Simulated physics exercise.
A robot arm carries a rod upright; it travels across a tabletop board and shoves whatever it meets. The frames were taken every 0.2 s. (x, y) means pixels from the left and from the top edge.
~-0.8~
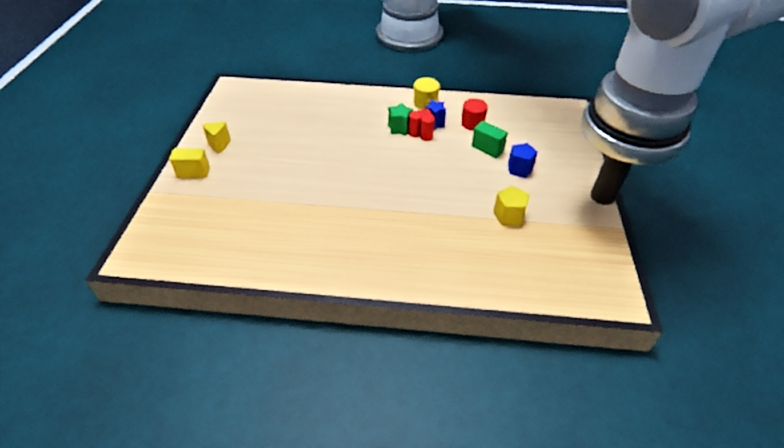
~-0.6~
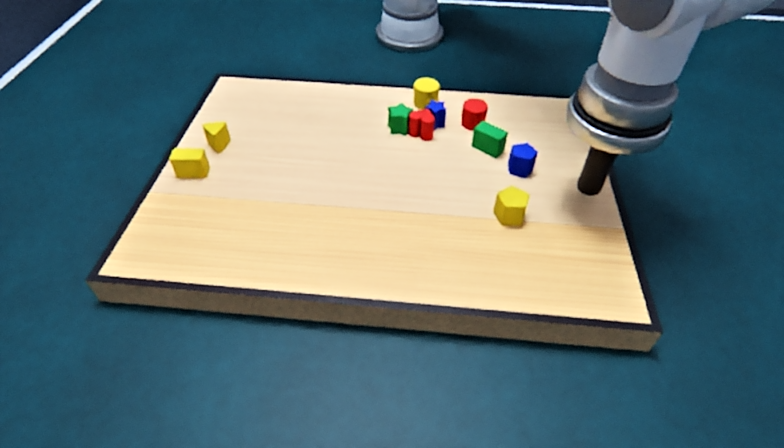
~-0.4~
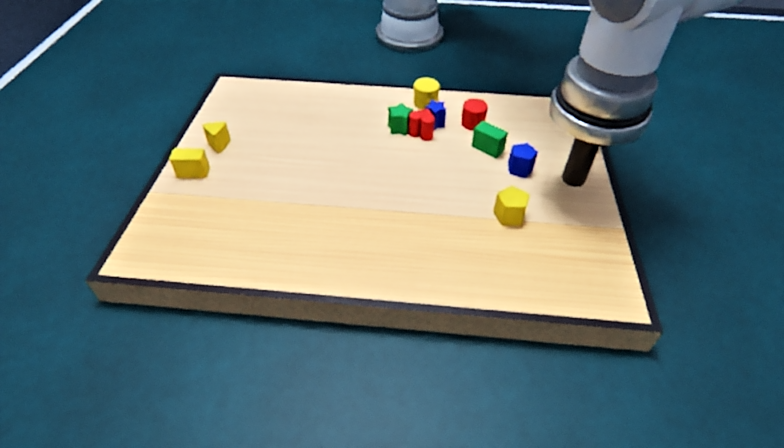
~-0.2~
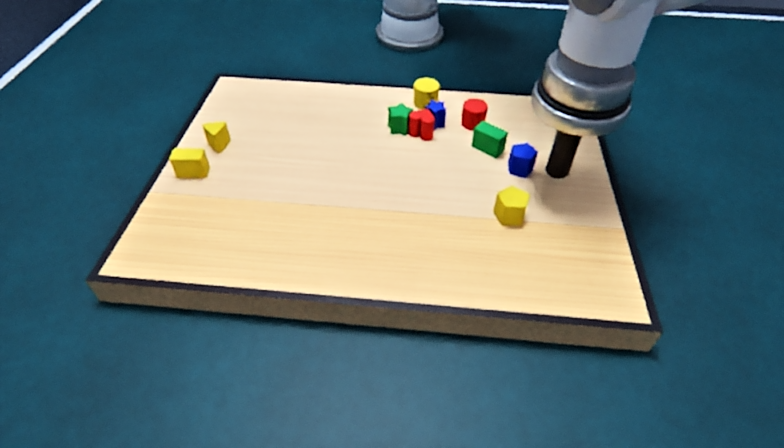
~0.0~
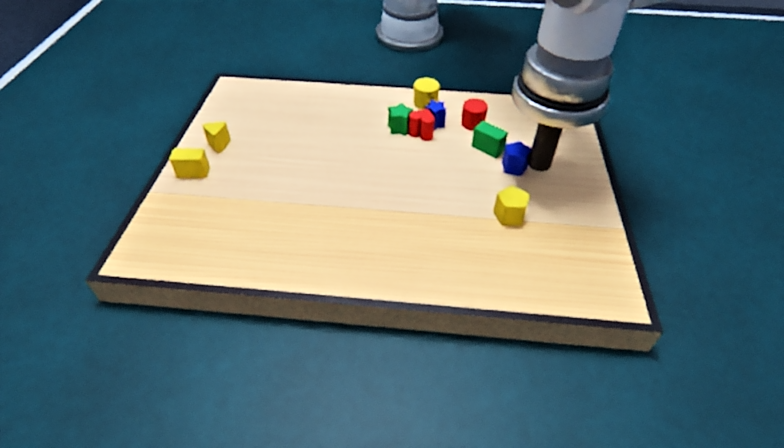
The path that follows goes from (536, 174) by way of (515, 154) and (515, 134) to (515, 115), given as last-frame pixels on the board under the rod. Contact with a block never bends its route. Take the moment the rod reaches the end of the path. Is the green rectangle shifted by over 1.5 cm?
No, it doesn't check out.
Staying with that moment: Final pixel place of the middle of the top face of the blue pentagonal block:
If I read the scene right, the answer is (500, 143).
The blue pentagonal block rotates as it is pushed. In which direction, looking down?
The block spins anticlockwise.
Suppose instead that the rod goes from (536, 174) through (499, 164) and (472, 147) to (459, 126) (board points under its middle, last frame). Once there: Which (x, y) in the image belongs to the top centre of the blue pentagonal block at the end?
I'd expect the centre of its top face to be at (459, 137).
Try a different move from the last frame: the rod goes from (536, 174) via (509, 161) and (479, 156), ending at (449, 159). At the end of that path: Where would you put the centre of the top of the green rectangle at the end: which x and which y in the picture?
At roughly (468, 122).
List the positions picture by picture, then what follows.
In the first frame, rod tip (602, 198); block tops, red cylinder (476, 105); green rectangle (491, 130); blue pentagonal block (524, 150).
In the second frame, rod (588, 189); blocks unchanged.
In the third frame, rod (573, 180); blocks unchanged.
In the fourth frame, rod (557, 172); blocks unchanged.
In the fifth frame, rod (539, 165); red cylinder (476, 105); green rectangle (491, 130); blue pentagonal block (519, 149).
The first path, step by step. One third of the way, rod (517, 145); green rectangle (484, 127), turned 25° clockwise; blue pentagonal block (500, 143), turned 45° anticlockwise.
Two thirds of the way, rod (517, 125); green rectangle (484, 127), turned 25° clockwise; blue pentagonal block (500, 143), turned 45° anticlockwise.
At the end, rod (517, 106); red cylinder in place; green rectangle (484, 127), turned 25° clockwise; blue pentagonal block (500, 143), turned 45° anticlockwise.
